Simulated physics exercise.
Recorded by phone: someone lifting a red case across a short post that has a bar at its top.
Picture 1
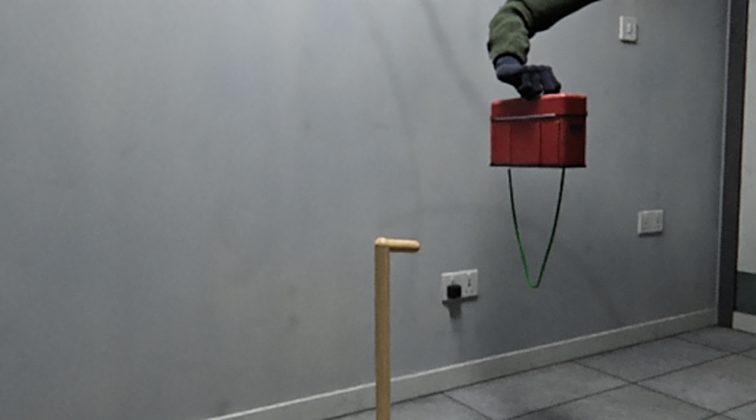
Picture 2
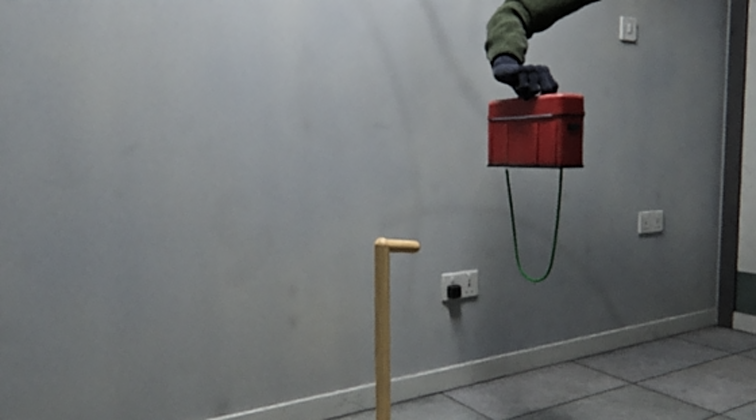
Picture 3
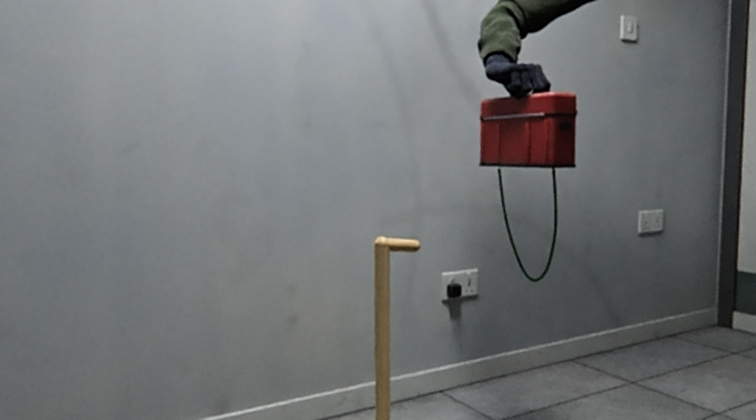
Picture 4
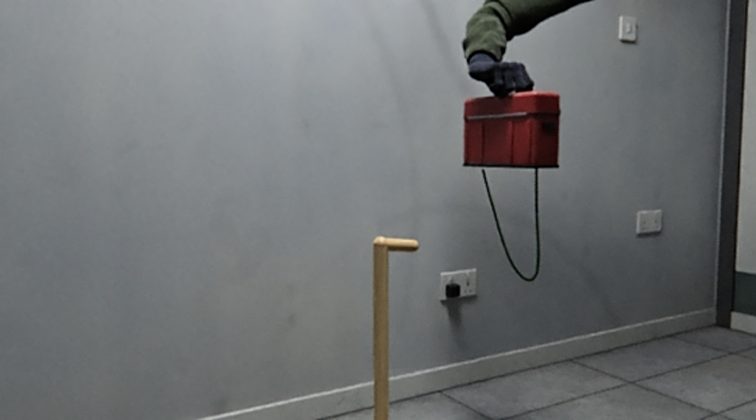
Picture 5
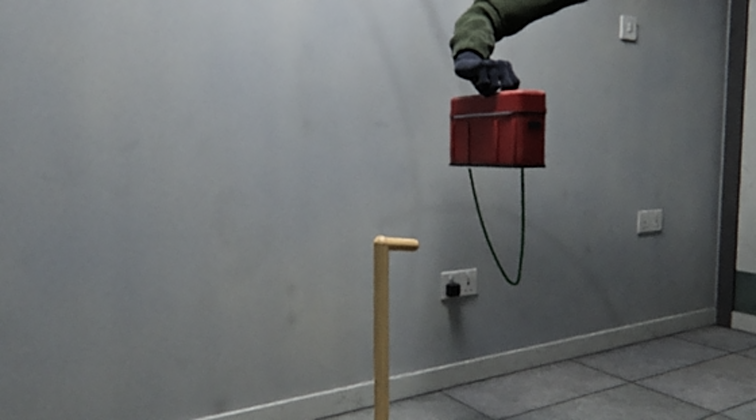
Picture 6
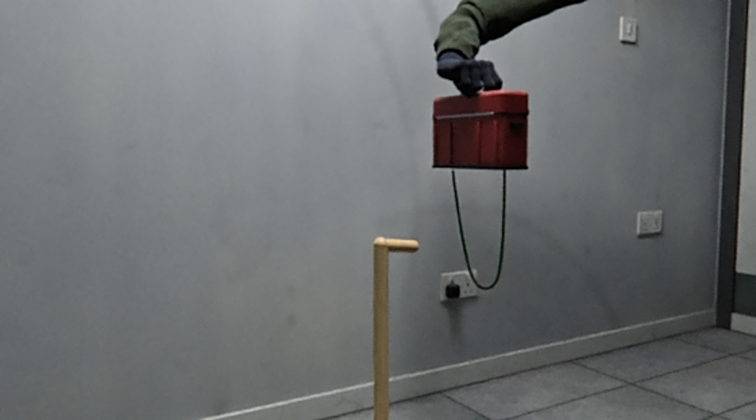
A gloved hand held a red case with a thin loop hanging beneath it and moved it steadily left, bringing it nearer to a short wooden post with a bar at its top.
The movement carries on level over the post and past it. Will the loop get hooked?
Yes. Halts.
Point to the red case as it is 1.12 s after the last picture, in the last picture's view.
About (315, 129).
Then, 0.56 s after the last picture, case over the post near (403, 130).
Then, 1.12 s after the last picture, case past the post near (314, 129).
At rest, case past the post near (280, 128); loop tight round the post, hand stopped. The red case gets caught.
